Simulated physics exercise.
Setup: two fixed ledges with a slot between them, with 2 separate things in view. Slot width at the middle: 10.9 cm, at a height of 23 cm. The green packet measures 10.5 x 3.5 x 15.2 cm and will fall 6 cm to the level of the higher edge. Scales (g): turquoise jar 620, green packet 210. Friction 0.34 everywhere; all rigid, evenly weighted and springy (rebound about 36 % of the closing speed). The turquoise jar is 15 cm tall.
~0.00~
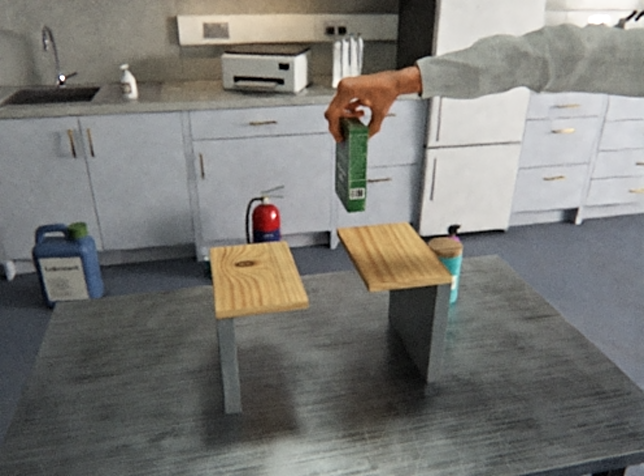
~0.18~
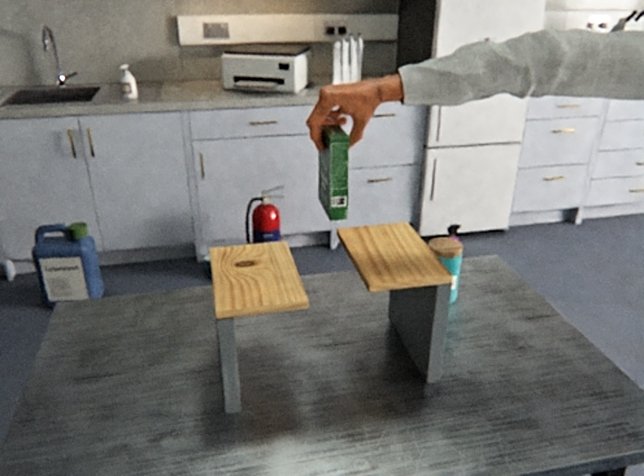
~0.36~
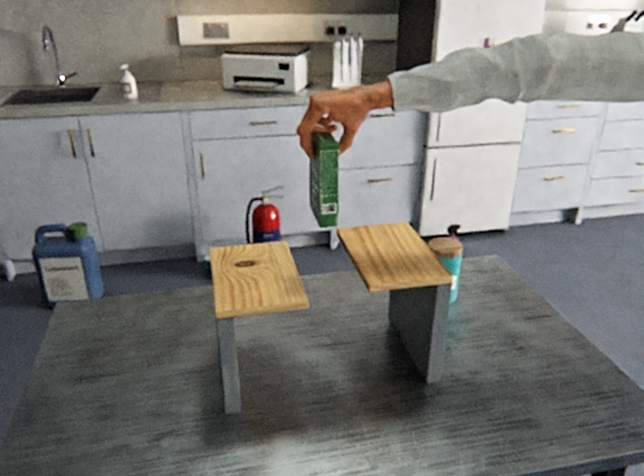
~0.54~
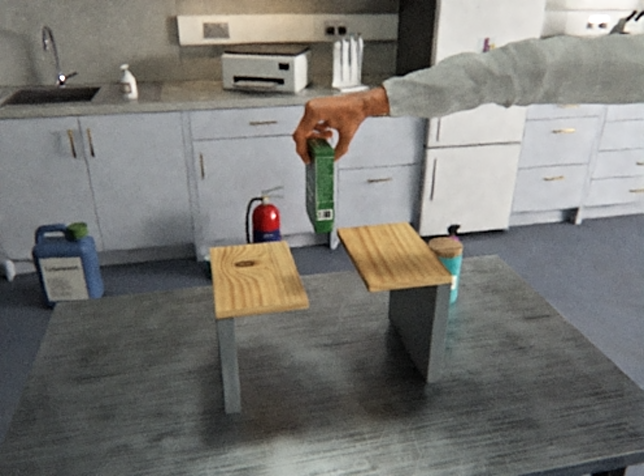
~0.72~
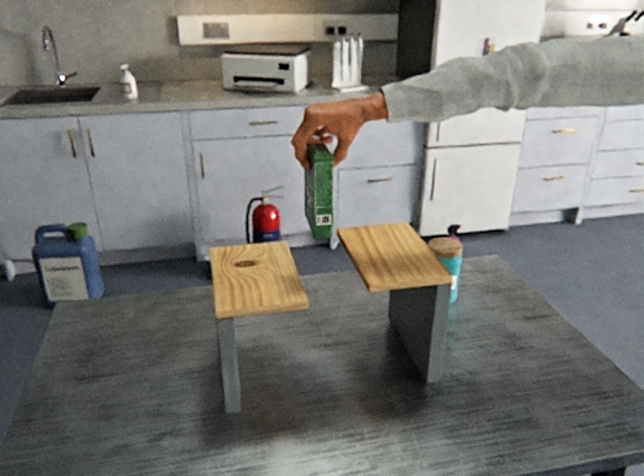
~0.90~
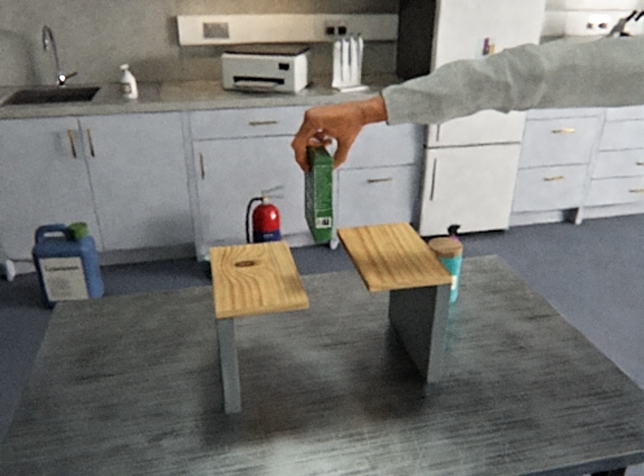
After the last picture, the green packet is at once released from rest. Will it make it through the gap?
Goes under.
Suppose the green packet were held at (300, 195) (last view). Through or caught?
It passes the opening.
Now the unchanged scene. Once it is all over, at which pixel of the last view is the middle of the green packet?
Roughly pixel (318, 331).
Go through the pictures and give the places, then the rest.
In the first frame, 8 cm still to go; green packet (351, 163).
In the second frame, 5 cm still to go; green packet (333, 170).
In the third frame, 3 cm still to go; green packet (323, 177).
In the fourth frame, 2 cm still to go; green packet (319, 184).
In the fifth frame, held still over the gap; green packet (318, 188).
In the sixth frame, held still over the gap; green packet (318, 191).
After 1.10 s, green packet moved 5 cm near (318, 216).
After 1.20 s, green packet moved 20 cm near (318, 284).
After 1.30 s, green packet moved 28 cm near (318, 319).
After 1.50 s, green packet moved 30 cm near (318, 329).
In the end (1.9 s), not toppled but over 4 cm from the start, green packet; turquoise jar under 4 cm from the start. At the end, from the last picture's camera, green packet near (318, 331). The packet goes down the gap.
